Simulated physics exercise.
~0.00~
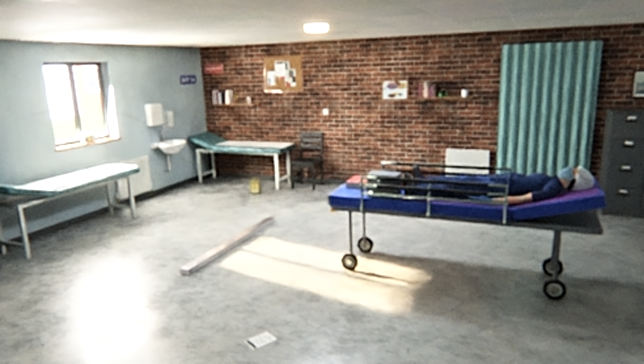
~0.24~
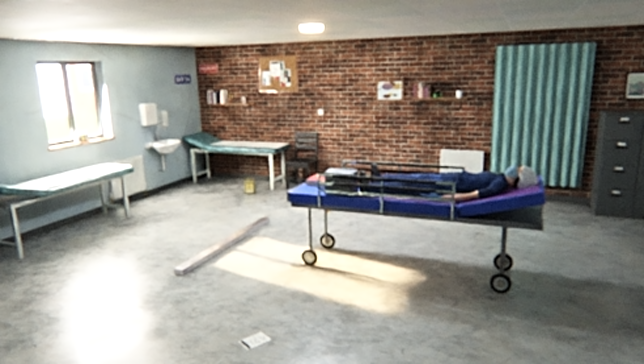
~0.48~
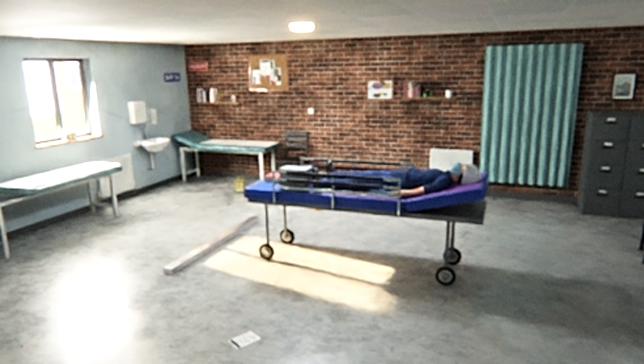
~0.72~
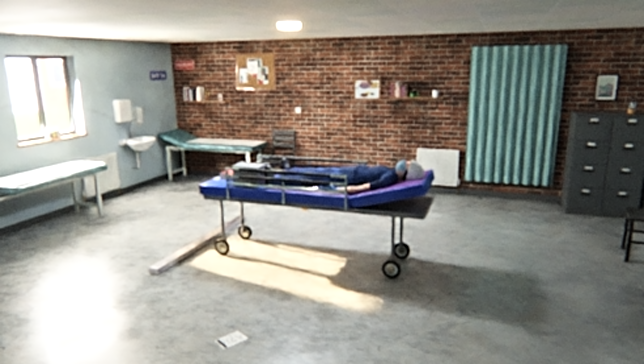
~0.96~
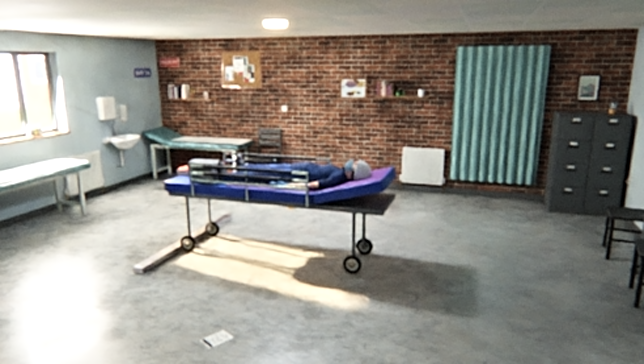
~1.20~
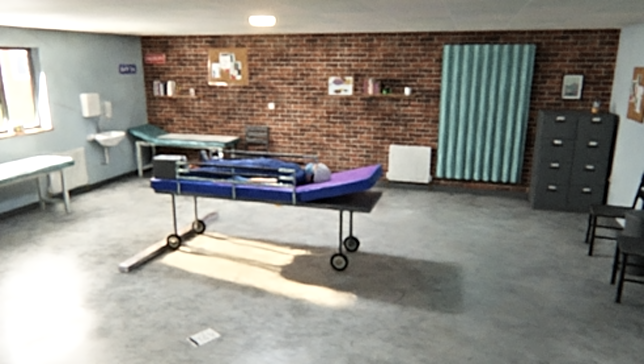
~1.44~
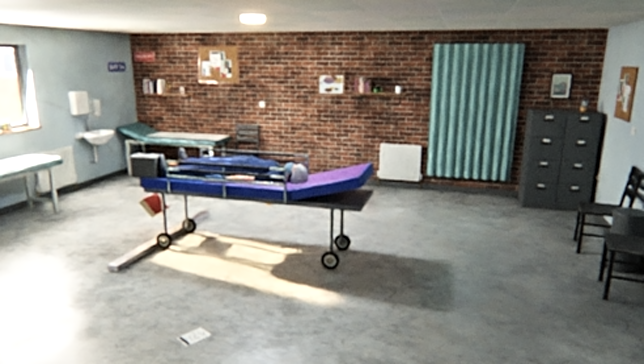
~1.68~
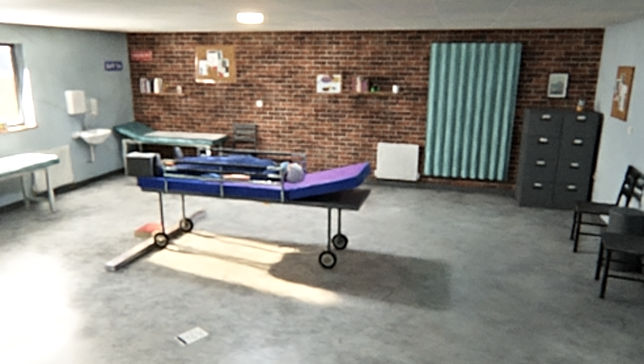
A blue trolley carrying a person lying down rolled left across the ward and stopped at a low sill on the floor. The person slid on toward the foot end, and a red folder toppled off onto the floor, while the grey monitor stayed upright.
